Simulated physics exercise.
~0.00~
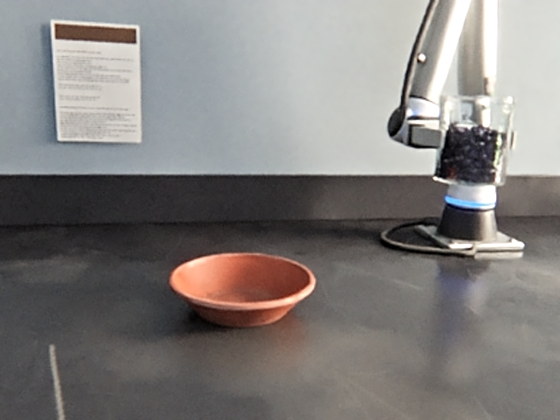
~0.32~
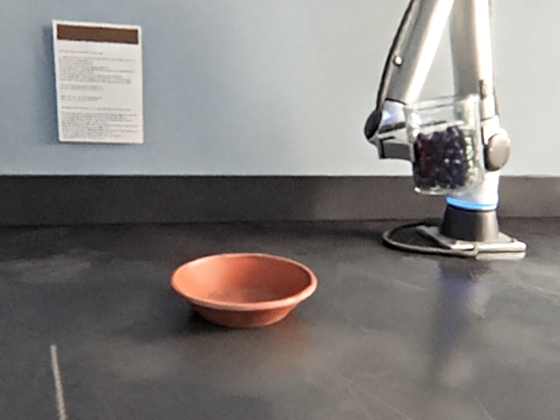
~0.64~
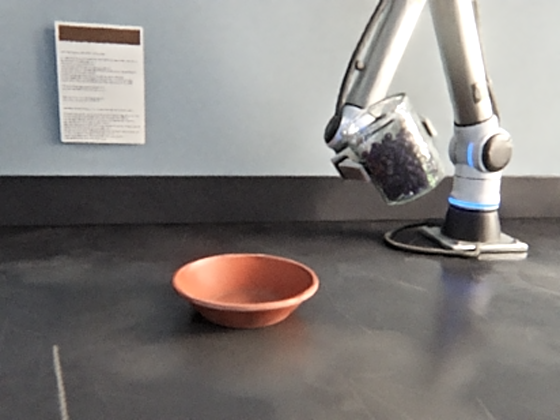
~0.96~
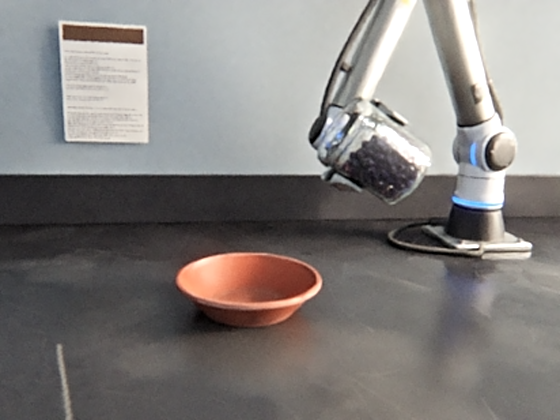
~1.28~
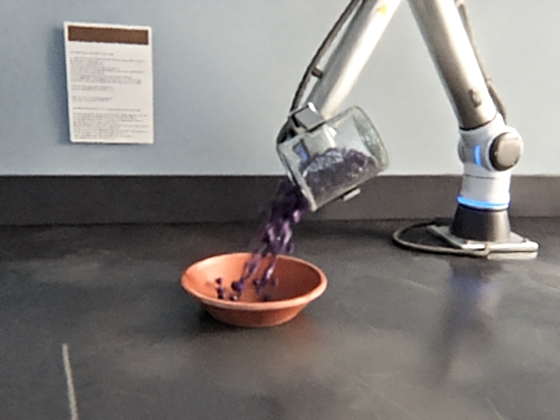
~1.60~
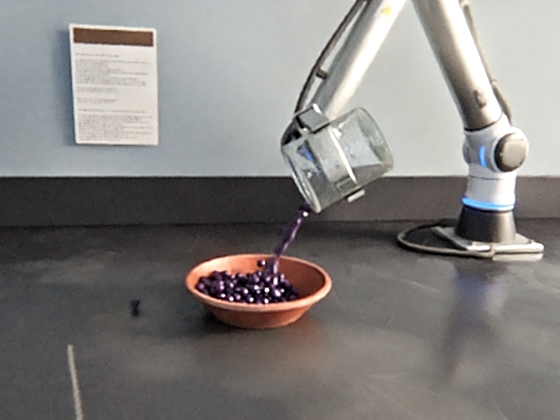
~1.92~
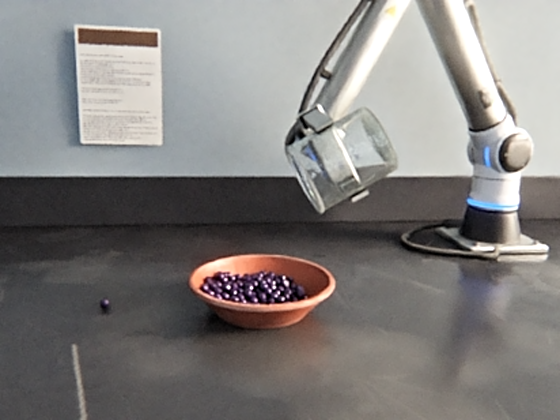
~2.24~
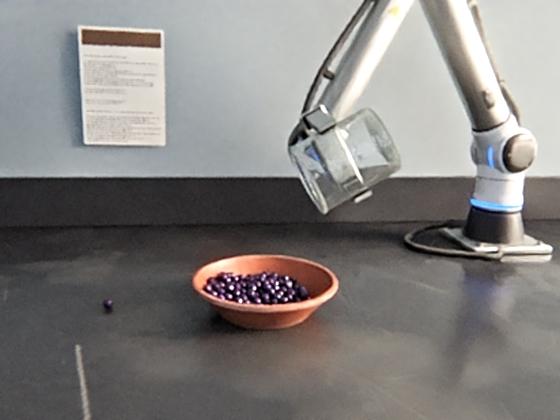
A robot arm swung a clear container of dark purple beads to the left and tipped it over a reddish-brown bowl, pouring them in until it was empty. Nearly all landed in the bowl, with one bead resting on the table to its left.
